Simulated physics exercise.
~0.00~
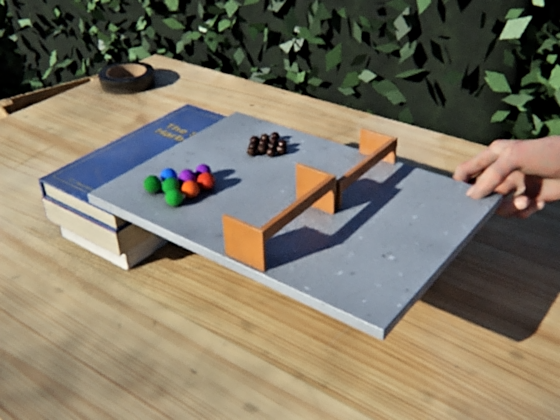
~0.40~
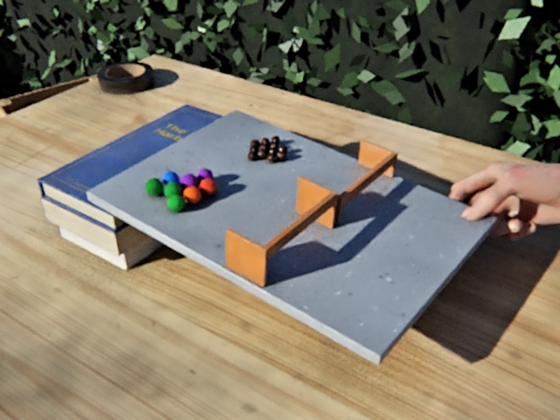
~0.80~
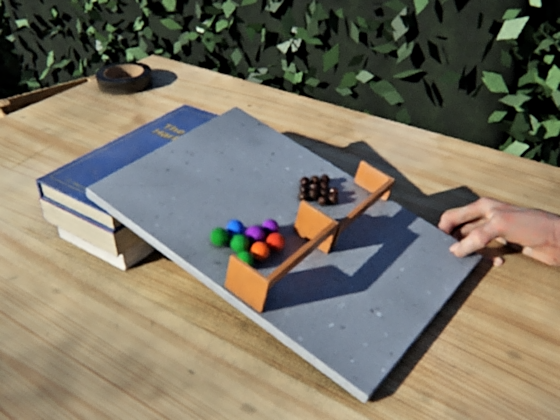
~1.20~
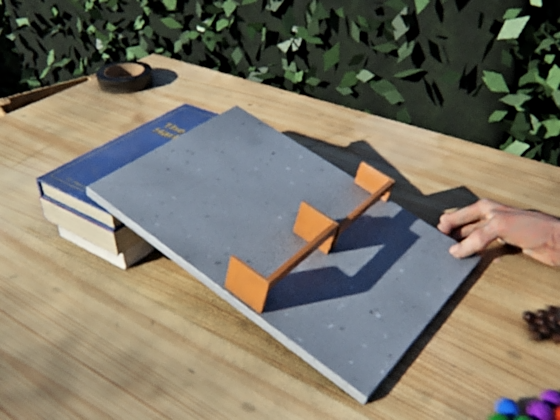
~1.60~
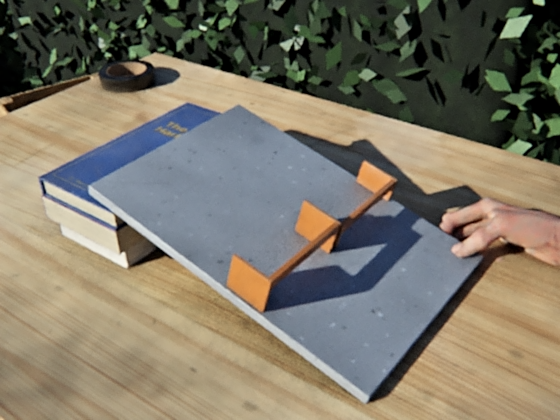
Coloured balls and dark beads roll down a tilting board, under orange bars, and out of view.
